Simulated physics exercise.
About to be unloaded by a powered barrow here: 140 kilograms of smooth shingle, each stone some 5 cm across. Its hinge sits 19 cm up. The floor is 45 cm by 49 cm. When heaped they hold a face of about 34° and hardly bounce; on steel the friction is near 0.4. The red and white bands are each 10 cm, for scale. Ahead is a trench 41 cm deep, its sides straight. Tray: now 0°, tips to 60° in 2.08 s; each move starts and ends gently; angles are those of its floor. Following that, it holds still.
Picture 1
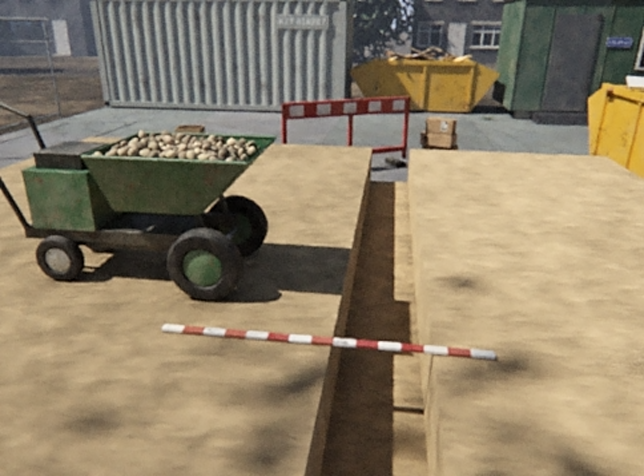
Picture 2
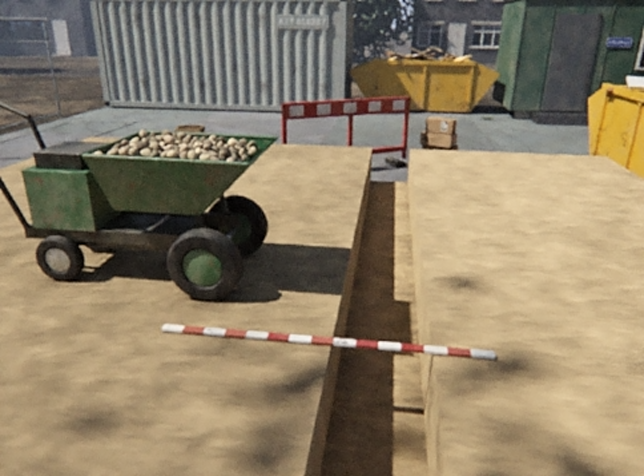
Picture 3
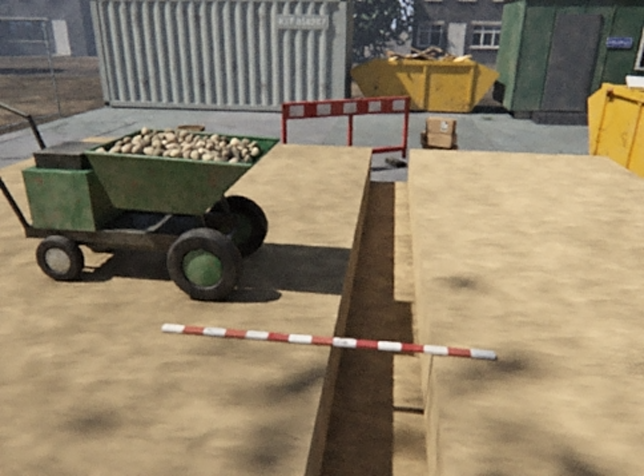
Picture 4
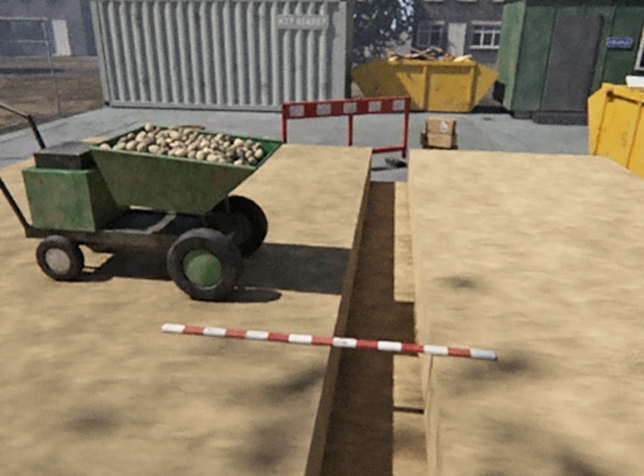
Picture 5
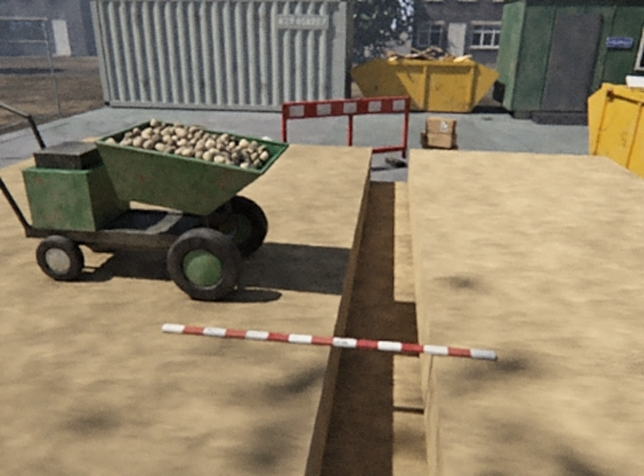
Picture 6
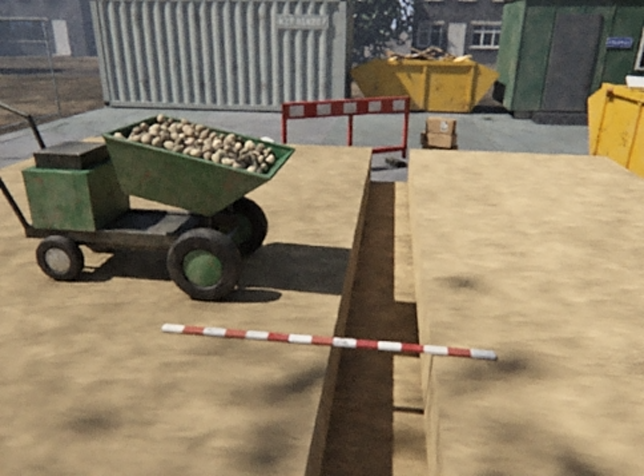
On a sandy work site with a narrow straight trench and a red and white striped pole across it, a green powered barrow stands at left, and its stone-filled tray slowly tilts forward to the right.
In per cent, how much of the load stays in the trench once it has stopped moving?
I would say about 99 per cent.
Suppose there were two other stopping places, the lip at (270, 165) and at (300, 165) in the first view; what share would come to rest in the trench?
Close to 100 percent in the first case, 90 percent in the second.
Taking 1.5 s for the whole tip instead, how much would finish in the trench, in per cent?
Roughly 100 per cent.
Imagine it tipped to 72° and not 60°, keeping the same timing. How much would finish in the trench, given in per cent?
It would be close to 100 percent.
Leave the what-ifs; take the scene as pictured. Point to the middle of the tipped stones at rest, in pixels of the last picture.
I'd point somewhere around (380, 336).
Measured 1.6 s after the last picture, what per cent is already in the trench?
50 per cent or so by then.
Then, 1.0 s after the last picture the floor is at 51°, 97 % in the tray, 3 % short of the trench; the foremost stones are at (342, 240).
Then, 1.6 s after the last picture the floor is at 60°, 48 % in the tray, 4 % short of the trench, 48 % in the trench; the foremost stones are at (417, 351).
Then, 1.9 s after the last picture the floor is at 60°, 26 % in the tray, 3 % short of the trench, 71 % in the trench; the foremost stones are at (417, 335).
Then, 3.9 s after the last picture the floor is at 60°, 0 % in the tray, 1 % short of the trench, 99 % in the trench; the foremost stones are at (417, 332).
